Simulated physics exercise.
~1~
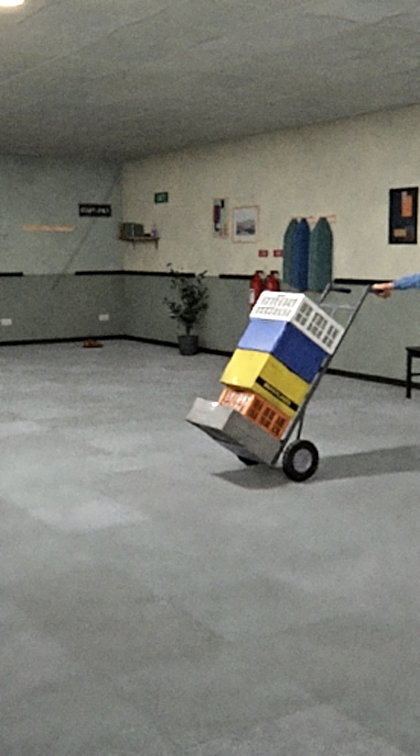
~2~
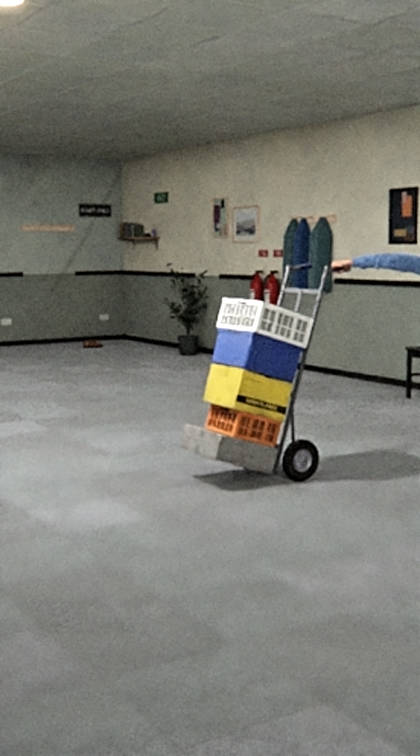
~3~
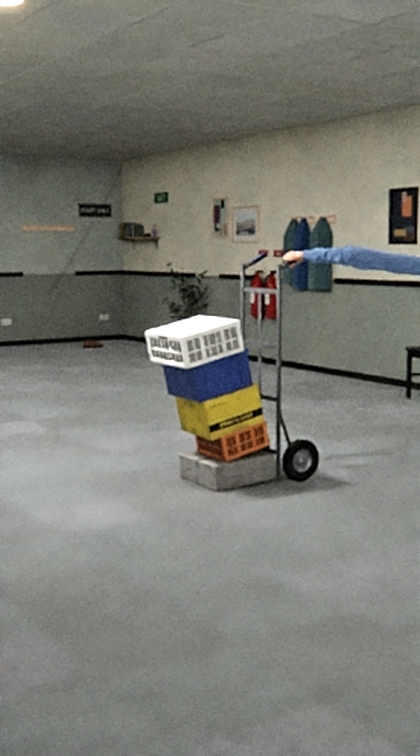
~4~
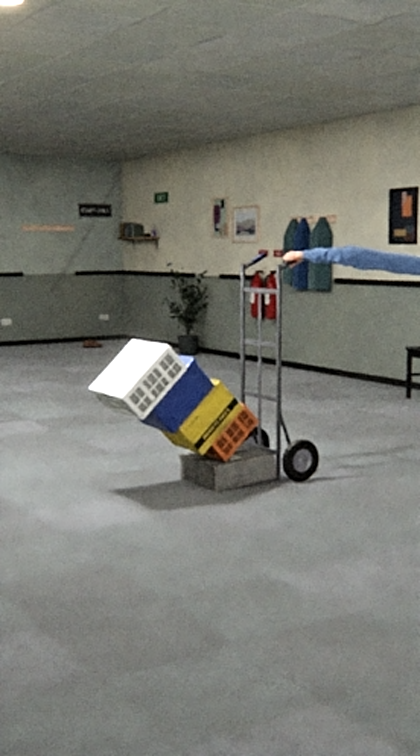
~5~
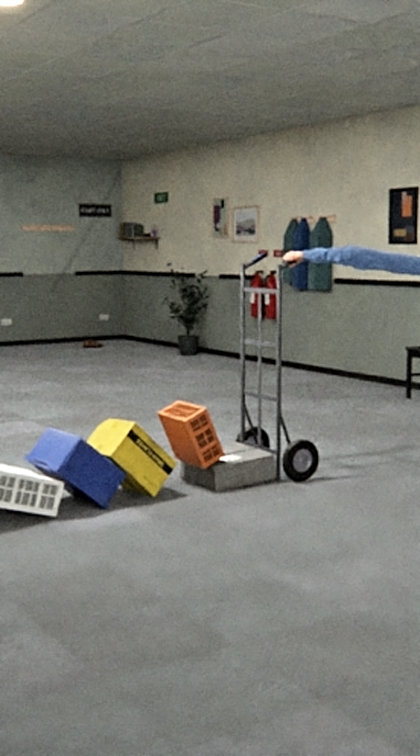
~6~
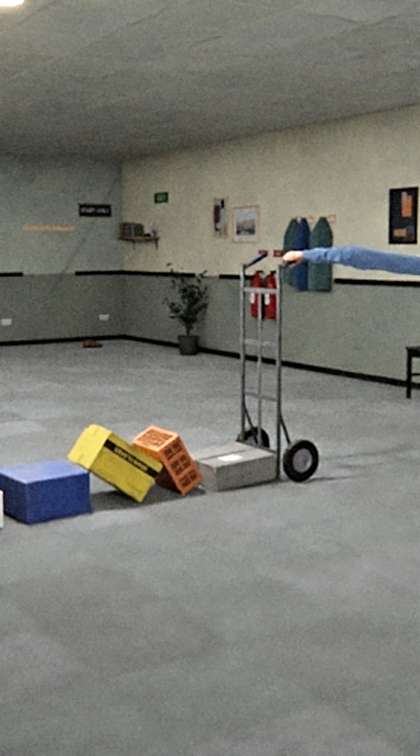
In a large, plain room with grey carpet, seen from the side, a blue-sleeved arm at the right holds a tilted hand truck. Its plate carries a grey block at the bottom, then an orange crate, a yellow box, a blue tote and a white crate on top. The arm swings the truck forward until it stands upright, and the upper stack leans left, away from the frame. The white, blue and yellow containers topple to the floor, while the orange crate tips over at the block's left edge. The three fallen containers end up strewn leftward, the white one almost out of view, with the orange crate leaning beside the grey block, which stays on the plate.
